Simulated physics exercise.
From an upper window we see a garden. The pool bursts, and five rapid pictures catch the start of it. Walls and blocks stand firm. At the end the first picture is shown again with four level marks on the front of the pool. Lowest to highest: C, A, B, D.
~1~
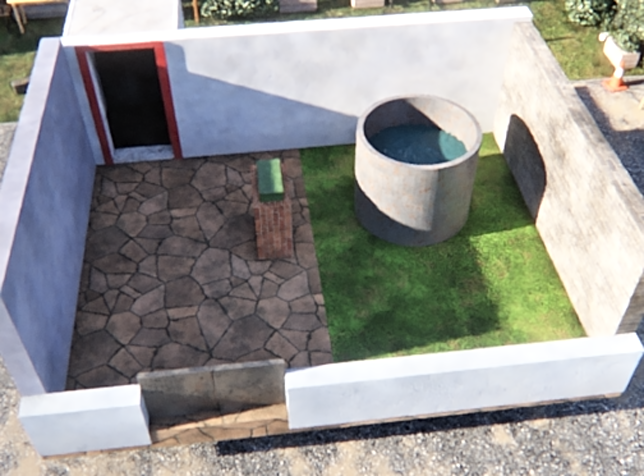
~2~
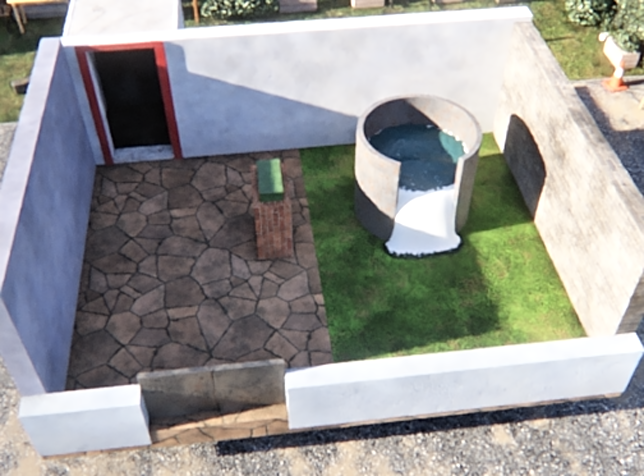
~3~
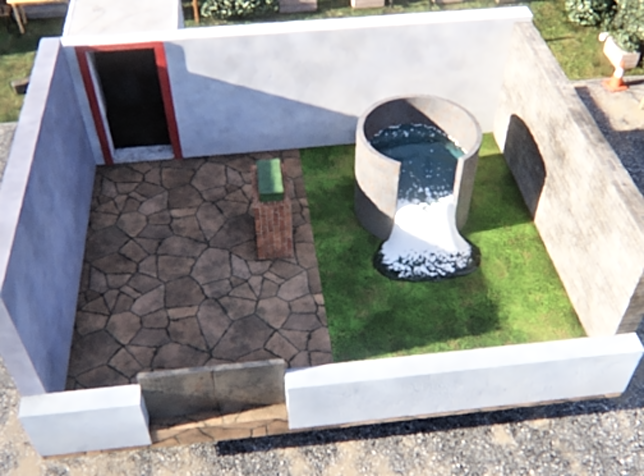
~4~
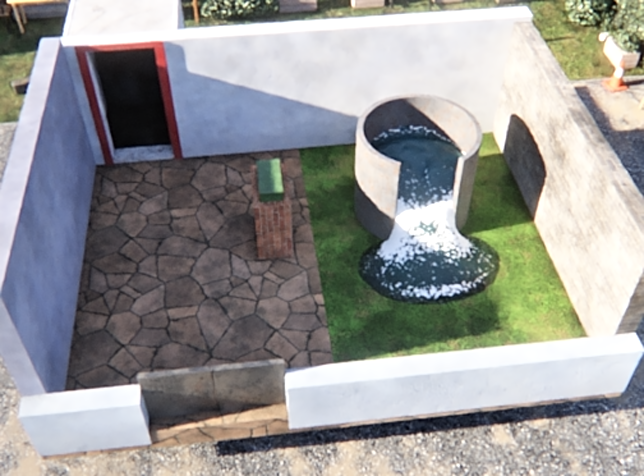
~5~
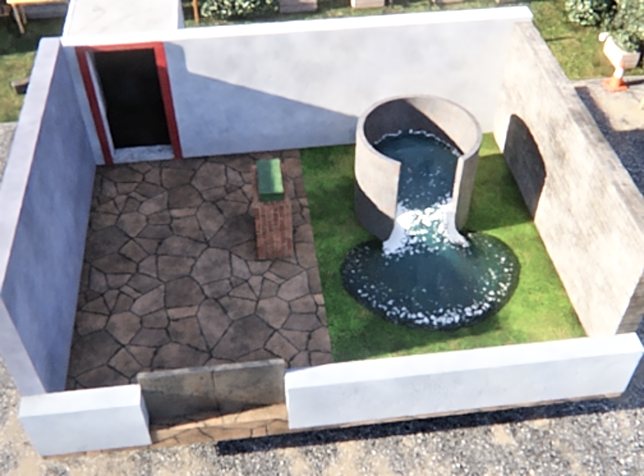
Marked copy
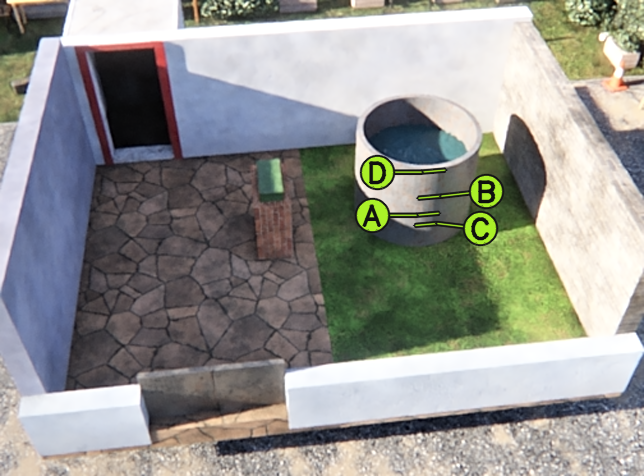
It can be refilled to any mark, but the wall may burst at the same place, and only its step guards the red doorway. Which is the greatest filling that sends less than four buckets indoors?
Go for B.
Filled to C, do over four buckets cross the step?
No, not at all.
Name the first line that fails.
Here it is line D.
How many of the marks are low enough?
Three.
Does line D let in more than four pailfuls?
Yes, it does.
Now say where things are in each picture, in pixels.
Water in the pool at rest, its middle at (416, 156); foot of the red doorway at (145, 161); shut gate at (213, 374), in the first frame.
Front seen at (458, 238), 1 % of the ground wet, in the second frame.
Front seen at (472, 264), 3 % of the ground wet, in the third frame.
Front seen at (384, 291), 6 % of the ground wet, in the fourth frame.
Front seen at (476, 315), 11 % of the ground wet, in the fifth frame.
On the marked copy, A at (427, 214); B at (429, 197); C at (426, 224); D at (433, 171); from the bottom up C, A, B, D.
With A, nothing gets over.
With B, a bucket or two gets in.
With C, nothing gets over.
With D, about 10 bucketfuls get in.
